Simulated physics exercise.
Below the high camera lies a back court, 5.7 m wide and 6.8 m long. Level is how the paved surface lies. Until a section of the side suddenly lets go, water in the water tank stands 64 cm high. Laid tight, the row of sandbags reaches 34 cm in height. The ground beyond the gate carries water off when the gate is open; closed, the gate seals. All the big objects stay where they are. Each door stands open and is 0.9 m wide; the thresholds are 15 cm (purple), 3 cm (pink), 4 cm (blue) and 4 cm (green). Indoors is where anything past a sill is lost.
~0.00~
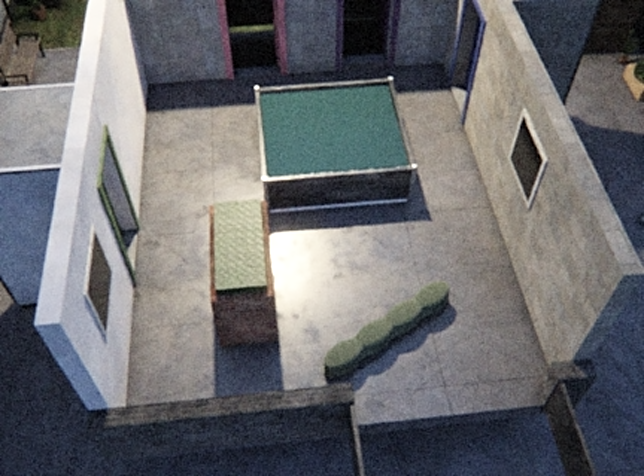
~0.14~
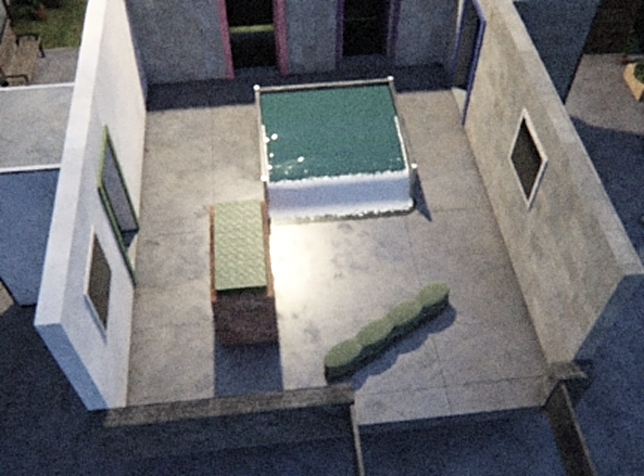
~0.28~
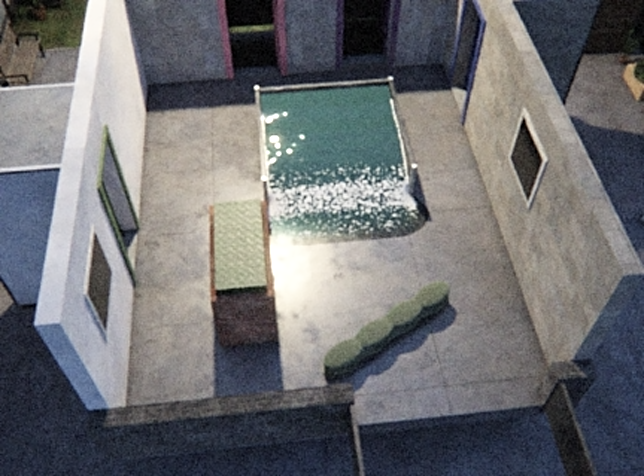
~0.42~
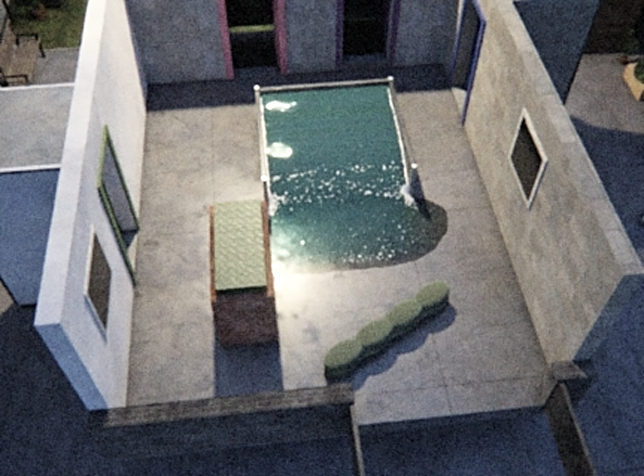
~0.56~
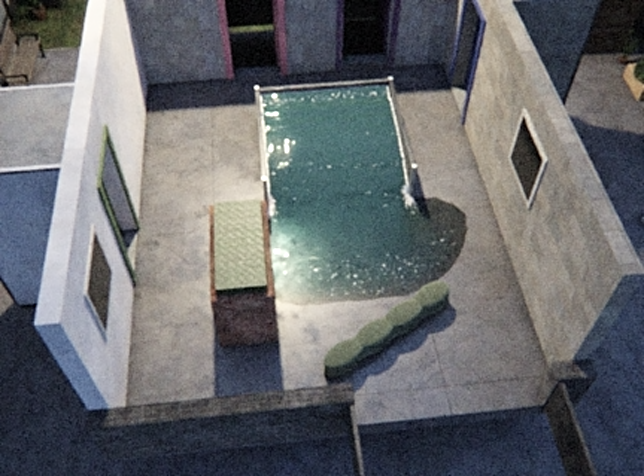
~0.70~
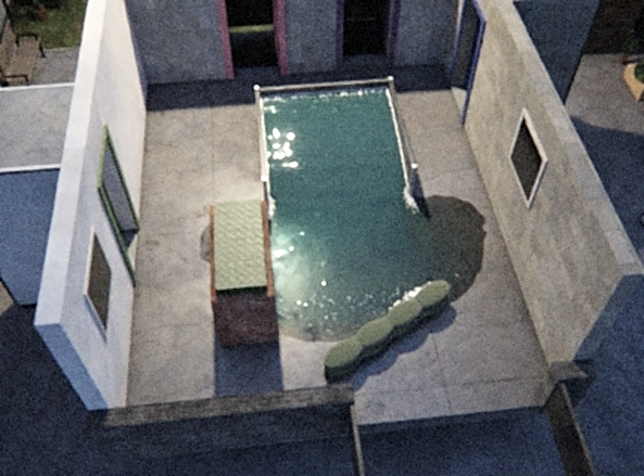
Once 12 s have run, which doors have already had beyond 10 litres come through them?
After 12 s: The purple door has not yet; the pink door already has; the blue door already has; the green door already has.
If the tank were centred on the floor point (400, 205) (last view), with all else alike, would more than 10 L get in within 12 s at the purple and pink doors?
Purple gets no more than that, pink gets more than that.
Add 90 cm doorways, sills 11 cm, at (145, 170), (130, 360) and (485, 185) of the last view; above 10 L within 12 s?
In sequence the answers are less than that, more than that and less than that.
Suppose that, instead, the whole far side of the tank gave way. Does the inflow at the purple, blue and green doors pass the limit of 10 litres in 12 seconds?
For purple, too much; for blue, too much; for green, too little.
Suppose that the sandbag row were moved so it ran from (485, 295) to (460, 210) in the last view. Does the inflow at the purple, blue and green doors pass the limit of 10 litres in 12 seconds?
Doors: Purple stays under / blue stays under / green exceeds.
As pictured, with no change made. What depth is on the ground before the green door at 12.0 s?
Depth: Approx. 4.0 cm.
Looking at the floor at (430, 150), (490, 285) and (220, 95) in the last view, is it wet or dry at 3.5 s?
Listed in turn: Spared so far / swamped / spared so far.
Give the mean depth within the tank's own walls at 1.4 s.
The mean depth is some 33 cm.
After 1.4 s water covers 35 % of the floor and is deepest (40 cm) near (365, 333); purple door not reached, pink door not reached, blue door not reached, green door 4 cm at the sill, 0 L in.
After 2.2 s water covers 50 % of the floor and is deepest (42 cm) near (287, 329); purple door not reached, pink door not reached, blue door not reached, green door 6 cm at the sill, 14 L in.
After 3.5 s water covers 60 % of the floor and is deepest (32 cm) near (139, 430); purple door not reached, pink door not reached, blue door not reached, green door 10 cm at the sill, 38 L in.
After 7.0 s water covers 90 % of the floor and is deepest (17 cm) near (147, 109); purple door 9 cm at the sill, 0 L in, pink door 8 cm at the sill, 34 L in, blue door 3 cm at the sill, 0 L in, green door 4 cm at the sill, 47 L in.
After 12.0 s water covers 95 % of the floor and is deepest (11 cm) near (454, 106); purple door 10 cm at the sill, 0 L in, pink door 9 cm at the sill, 93 L in, blue door 10 cm at the sill, 77 L in, green door 4 cm at the sill, 49 L in.
